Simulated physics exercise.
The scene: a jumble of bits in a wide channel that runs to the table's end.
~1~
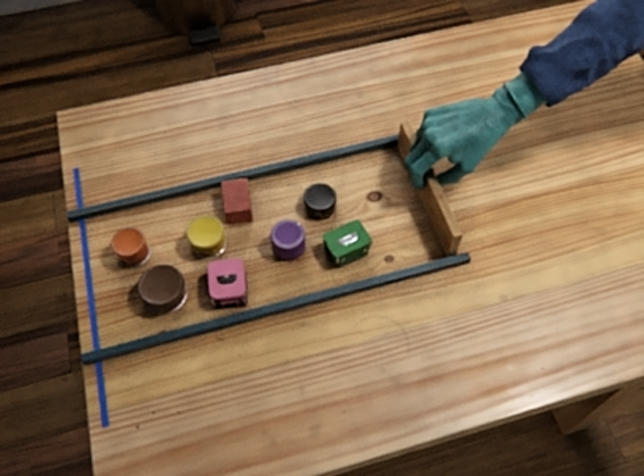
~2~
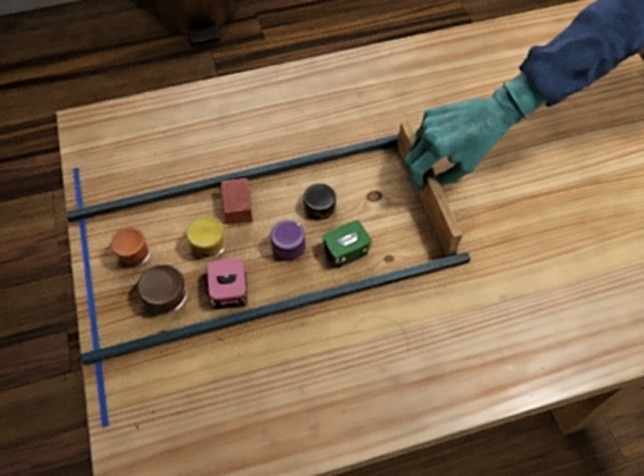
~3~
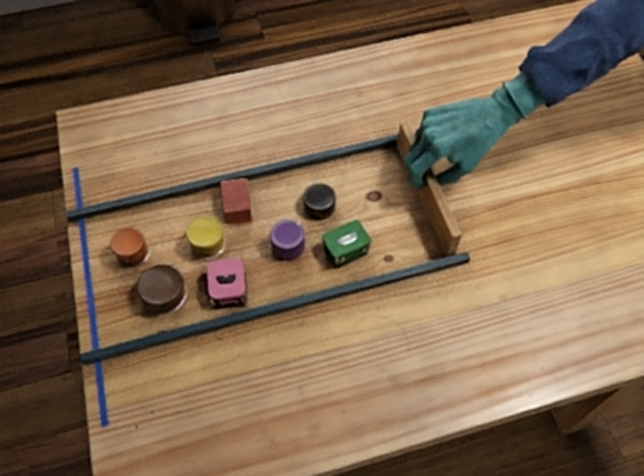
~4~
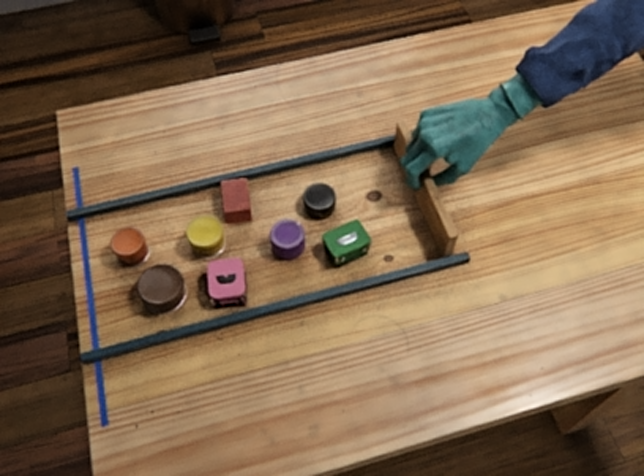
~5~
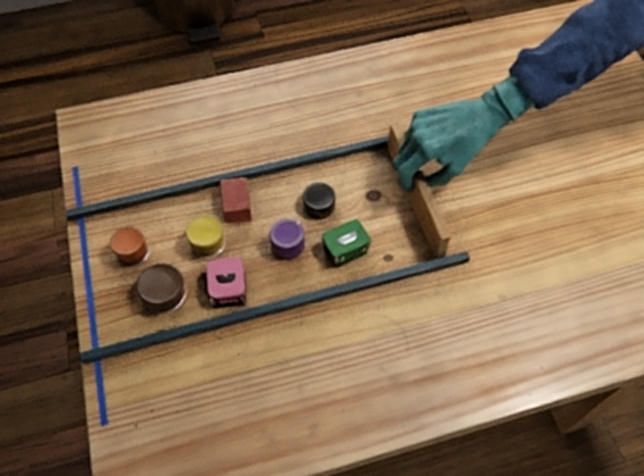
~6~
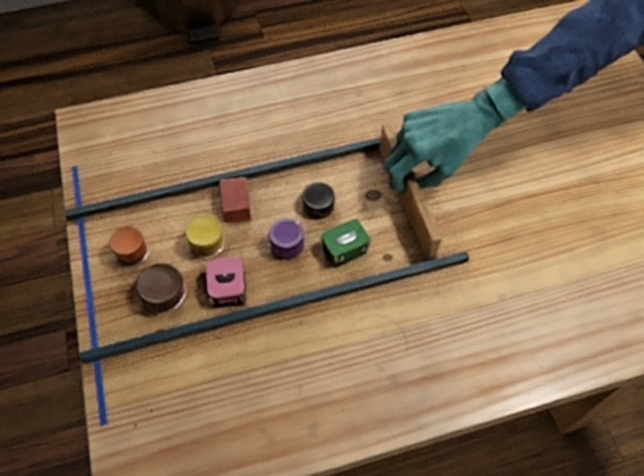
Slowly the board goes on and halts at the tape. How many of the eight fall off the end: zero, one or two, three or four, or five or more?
In the end the number that fall off is five or more.
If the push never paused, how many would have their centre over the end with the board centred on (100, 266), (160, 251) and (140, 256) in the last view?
Place by place, 4, 1 and 2.
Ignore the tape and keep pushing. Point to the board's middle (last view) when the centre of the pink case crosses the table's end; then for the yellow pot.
Its middle is around (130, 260) and around (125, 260).
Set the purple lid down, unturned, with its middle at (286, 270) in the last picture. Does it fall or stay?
The purple lid drops off.
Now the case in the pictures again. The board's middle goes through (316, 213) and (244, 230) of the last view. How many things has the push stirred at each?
3 and 7.
A little later, none off yet; orange pot at rest near (130, 246); brown tin at rest near (162, 288); yellow pot at rest near (206, 236).
Next, none off yet; orange pot at rest near (130, 246); brown tin shifted a little near (138, 293); yellow pot shifted about its own width near (169, 229).
Later still, none off yet; orange pot shifted well along near (62, 278); brown tin tilted well over near (47, 323); yellow pot shifted well along near (86, 251).
When it is over, the number that fall off is five or more; down, green case, black tub, purple lid, red block, pink case, yellow pot, brown tin and orange pot.
